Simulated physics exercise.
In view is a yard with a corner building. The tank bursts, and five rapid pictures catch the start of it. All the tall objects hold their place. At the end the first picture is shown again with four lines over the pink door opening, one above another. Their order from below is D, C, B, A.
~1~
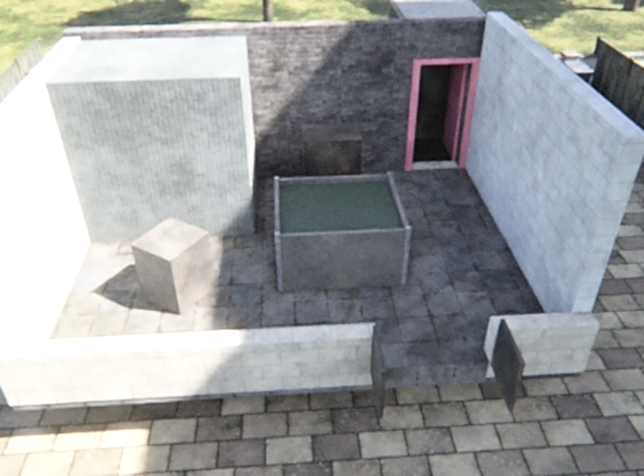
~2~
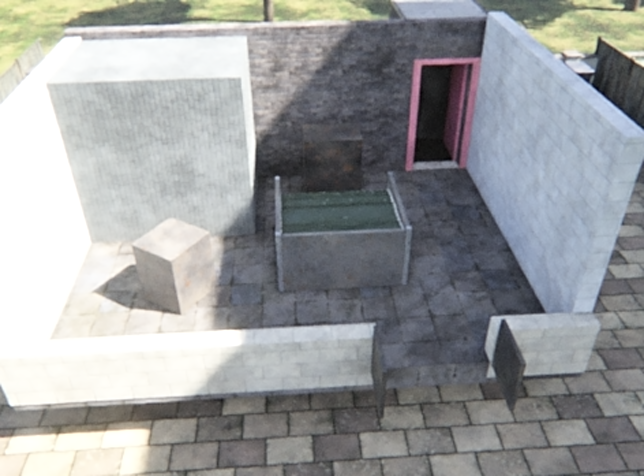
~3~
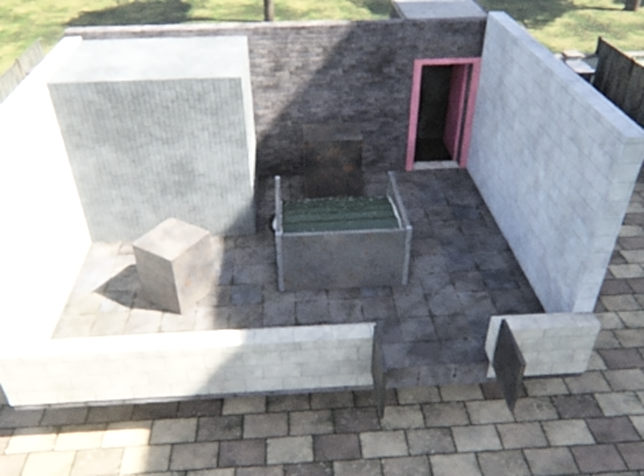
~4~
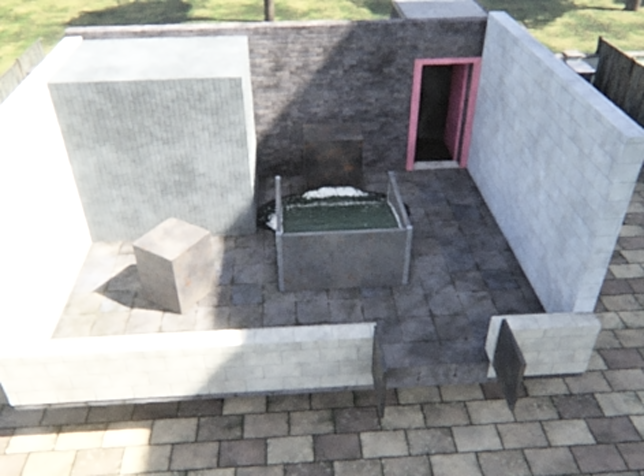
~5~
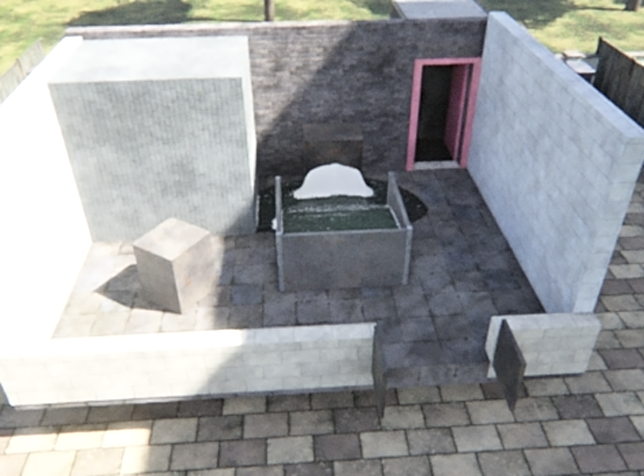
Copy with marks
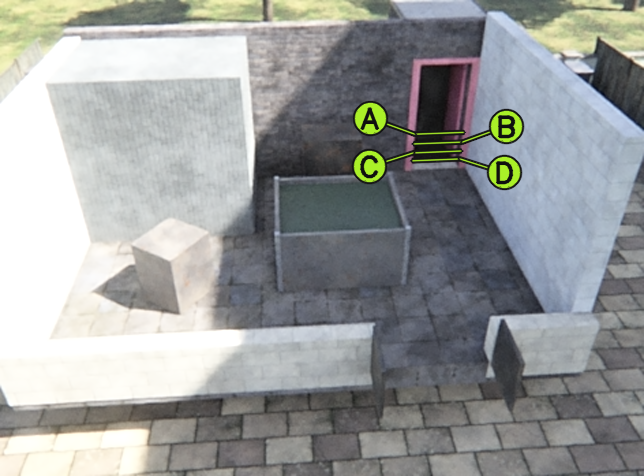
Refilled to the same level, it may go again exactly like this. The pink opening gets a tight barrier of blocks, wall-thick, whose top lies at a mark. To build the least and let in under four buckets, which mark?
C.
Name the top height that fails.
That would be D.
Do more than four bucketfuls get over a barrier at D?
Yes, that goes wrong.
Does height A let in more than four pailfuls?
No.
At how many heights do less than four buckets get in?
Three of them.
On the marked copy, A at (439, 133); B at (438, 143); C at (437, 151); D at (436, 159); from the bottom up D, C, B, A.
If A is chosen, nothing gets over.
If B is chosen, nothing gets over.
If C is chosen, a splash gets over, under a bucket.
If D is chosen, about 9 bucketfuls get in.
